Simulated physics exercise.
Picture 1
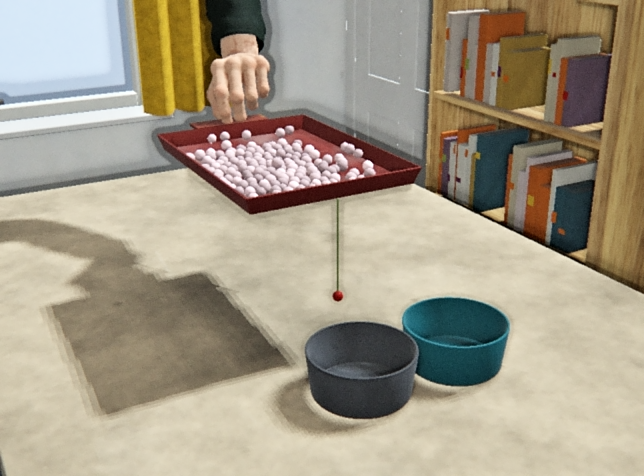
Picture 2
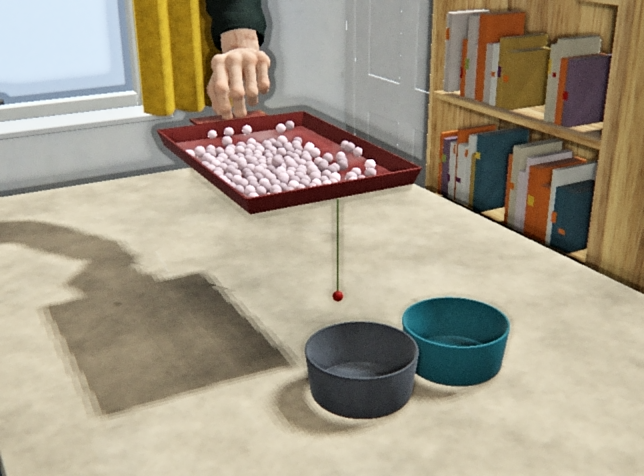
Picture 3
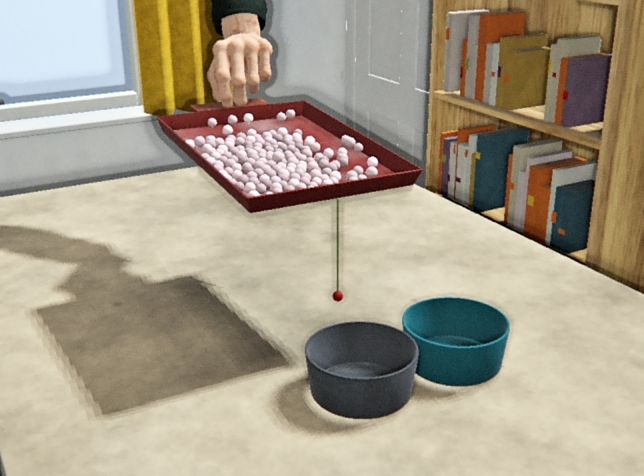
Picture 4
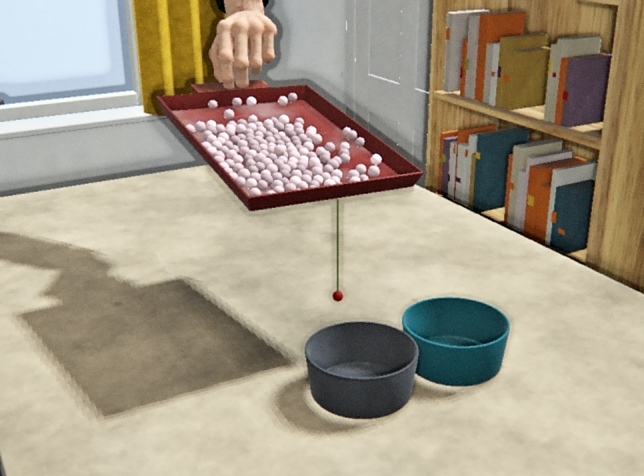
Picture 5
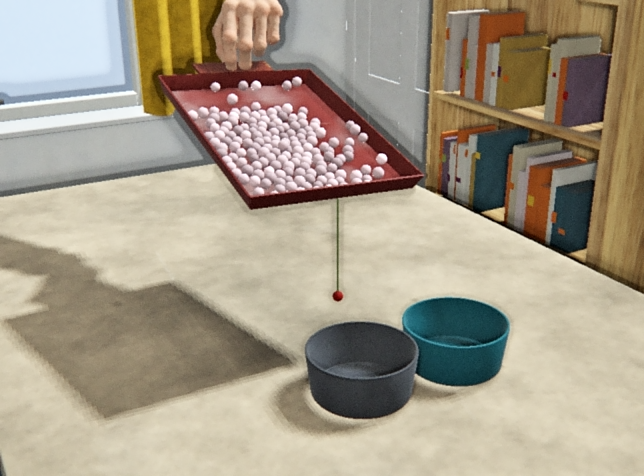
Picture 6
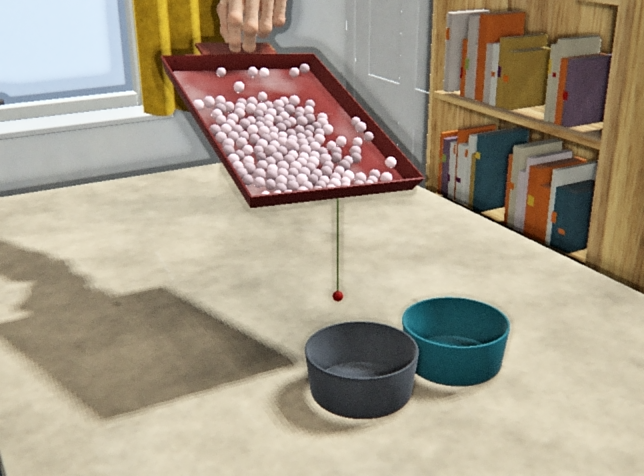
A dark red tray of small pale pink balls hangs above a mottled beige counter, seen from slightly above by a still camera, with a yellow curtain and window at left and bookshelves at right. A hand grips its far end; below are a red bead on a thread, a dark grey dish and a teal one. The hand steadily raises that end, steepening the tray, and the balls begin shifting and spreading inside.
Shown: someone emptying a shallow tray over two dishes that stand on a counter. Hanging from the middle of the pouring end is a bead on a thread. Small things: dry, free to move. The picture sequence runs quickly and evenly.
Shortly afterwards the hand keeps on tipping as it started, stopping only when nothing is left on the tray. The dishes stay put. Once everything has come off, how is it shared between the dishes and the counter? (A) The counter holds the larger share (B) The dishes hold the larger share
(B) The dishes hold the larger share.
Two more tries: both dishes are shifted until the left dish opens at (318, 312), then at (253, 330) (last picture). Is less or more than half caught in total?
For the two tries in order: Not as much as half, not as much as half.
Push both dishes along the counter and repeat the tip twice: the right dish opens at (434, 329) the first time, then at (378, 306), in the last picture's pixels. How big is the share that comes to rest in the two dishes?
Close to 70 in a hundred first, close to 40 in a hundred second.
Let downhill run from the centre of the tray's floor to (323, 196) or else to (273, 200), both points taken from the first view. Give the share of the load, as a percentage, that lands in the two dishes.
That comes to 60 per cent the first time and 10 per cent the second.
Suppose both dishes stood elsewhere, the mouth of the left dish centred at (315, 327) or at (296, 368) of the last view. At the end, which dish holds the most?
The right-hand one the first time, the right-hand one the second.
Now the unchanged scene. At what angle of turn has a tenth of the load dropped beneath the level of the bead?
The angle is roughly 65° at that point.
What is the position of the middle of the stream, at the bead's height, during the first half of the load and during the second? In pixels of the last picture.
Roughly (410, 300) first, then roughly (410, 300).
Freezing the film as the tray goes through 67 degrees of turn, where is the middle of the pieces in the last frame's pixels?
I'd put the middle of the pieces at roughly (371, 196).
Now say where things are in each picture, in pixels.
In the first picture, corners of the pouring end near (250, 196) and (414, 166), level; middle of the load near (271, 167), sugar pearls; left dish near (392, 393); right dish near (488, 362); bead on its thread near (338, 296).
In the second picture, corners of the pouring end near (250, 196) and (414, 167), level; middle of the load near (271, 165).
In the third picture, corners of the pouring end near (251, 195) and (415, 168), tipped barely, lowest at the right corner; middle of the load near (271, 160), only a few on the move.
In the fourth picture, corners of the pouring end near (252, 194) and (415, 170), tipped a little, lowest at the right corner; middle of the load near (272, 152), a little on the move.
In the fifth picture, corners of the pouring end near (253, 193) and (416, 173), tipped clearly, lowest at the right corner; middle of the load near (275, 146), near a quarter on the move.
In the sixth picture, corners of the pouring end near (254, 192) and (417, 175), tipped clearly, lowest at the right corner; middle of the load near (283, 143), all but a few on the move; left dish near (392, 393); right dish near (488, 362).
Shortly afterwards, tray tipped steeply; near two thirds on the tray; a little in the left dish; a little in the right dish; only a few outside both; near a quarter in the air.
Next, tray tipped past a quarter turn; near a quarter in the left dish; near half in the right dish; near a quarter outside both; a little in the air.
Some moments later, tray tipped past a quarter turn; near a third in the left dish; near half in the right dish; near a quarter outside both.
In the end, tray tipped past a quarter turn; near a third in the left dish; near half in the right dish; near a quarter outside both.
